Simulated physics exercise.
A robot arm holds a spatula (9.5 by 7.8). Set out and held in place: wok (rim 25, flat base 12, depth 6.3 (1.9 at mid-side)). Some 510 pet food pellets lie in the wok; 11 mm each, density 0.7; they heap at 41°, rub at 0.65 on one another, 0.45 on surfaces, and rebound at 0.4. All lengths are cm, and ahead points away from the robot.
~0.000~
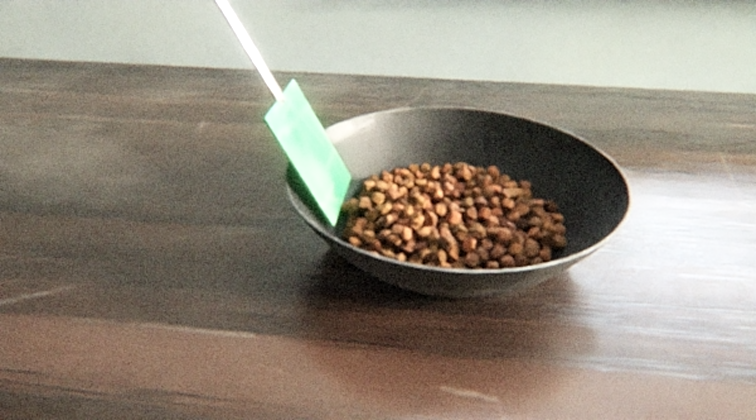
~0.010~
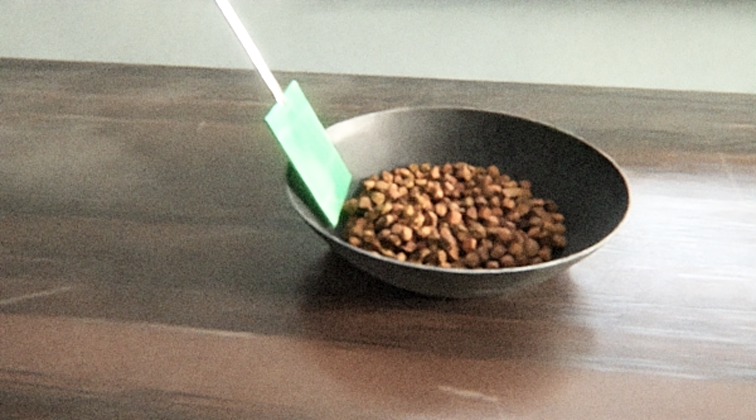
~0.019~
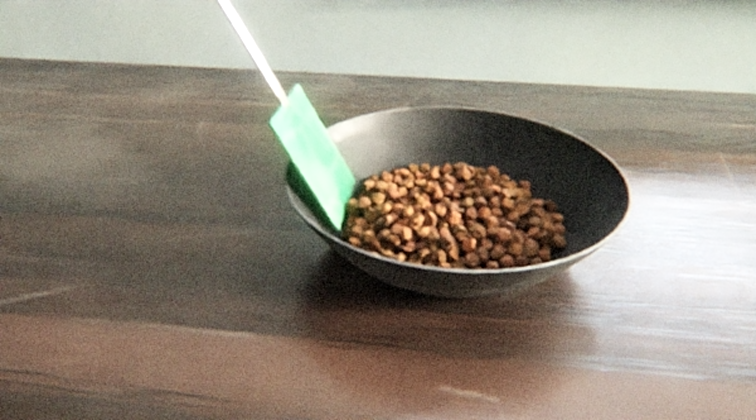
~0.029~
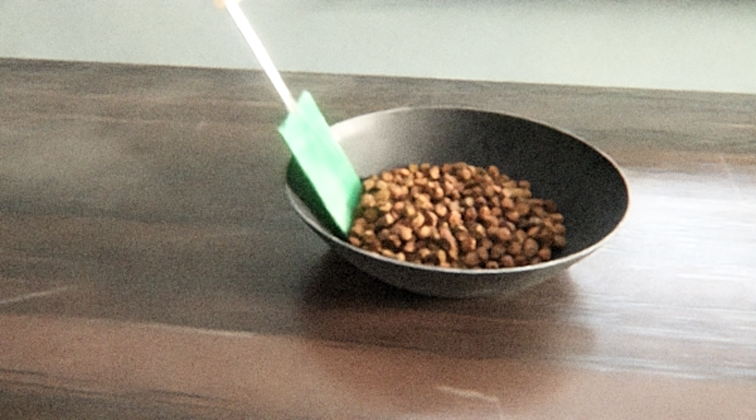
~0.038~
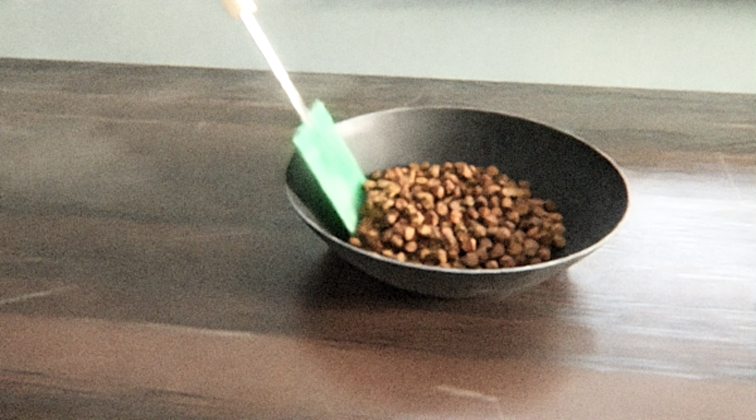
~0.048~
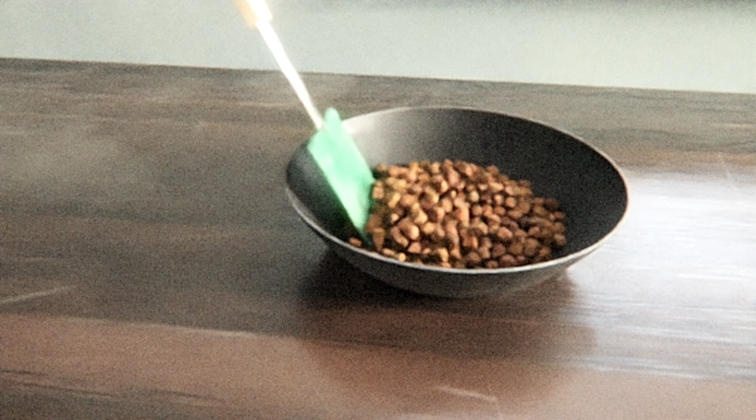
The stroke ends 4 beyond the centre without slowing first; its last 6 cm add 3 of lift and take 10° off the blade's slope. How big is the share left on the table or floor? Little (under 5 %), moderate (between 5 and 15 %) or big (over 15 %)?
Answer: Moderate; between 5 and 15 % of the pet food pellets finish on the table or floor.
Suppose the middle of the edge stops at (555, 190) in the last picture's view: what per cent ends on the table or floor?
About 35 per cent.
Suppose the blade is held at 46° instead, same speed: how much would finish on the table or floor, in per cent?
In that case some 5 per cent.
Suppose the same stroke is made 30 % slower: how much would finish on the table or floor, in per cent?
It would be near 0 per cent.
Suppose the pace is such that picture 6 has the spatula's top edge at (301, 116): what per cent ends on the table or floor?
About 0 per cent.
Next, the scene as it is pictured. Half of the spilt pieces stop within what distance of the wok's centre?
About 22 cm.
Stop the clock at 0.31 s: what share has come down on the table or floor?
Roughly 4 per cent.
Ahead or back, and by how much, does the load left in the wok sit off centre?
About 4.5 cm ahead.
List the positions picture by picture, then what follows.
The first picture shows the spatula top edge at (279, 98), sloping 62°; upper third of the load around (447, 211), from x 345 to 560, top at y 170; 507 in the wok.
The second picture shows the spatula top edge at (280, 98), sloping 62°; upper third of the load around (447, 211), from x 345 to 560, top at y 170.
The third picture shows the spatula top edge at (284, 102), sloping 62°; upper third of the load around (447, 211), from x 345 to 560, top at y 170.
The fourth picture shows the spatula top edge at (294, 110), sloping 62°; upper third of the load around (446, 212), from x 345 to 560, top at y 170.
The fifth picture shows the spatula top edge at (307, 119), sloping 62°; upper third of the load around (447, 209), from x 345 to 560, top at y 170.
The sixth picture shows the spatula top edge at (321, 127), sloping 62°; upper third of the load around (451, 208), from x 345 to 560, top at y 165; 507 in the wok.
After 0.07 s, sloping 62°, highest piece 7 above the table; 507 in the wok.
After 0.10 s, sloping 58°, highest piece 12 above the table; 506 in the wok, 1 on the blade or in flight.
After 0.31 s, sloping 52°, highest piece 31 above the table; 464 in the wok, 23 on the table or floor, 20 on the blade or in flight.
After 1.36 s, sloping 52°, highest piece 7 above the table; 464 in the wok, 43 on the table or floor.
In the end, 464 in the wok, 43 on the table or floor. That is 8 % on the table or floor.
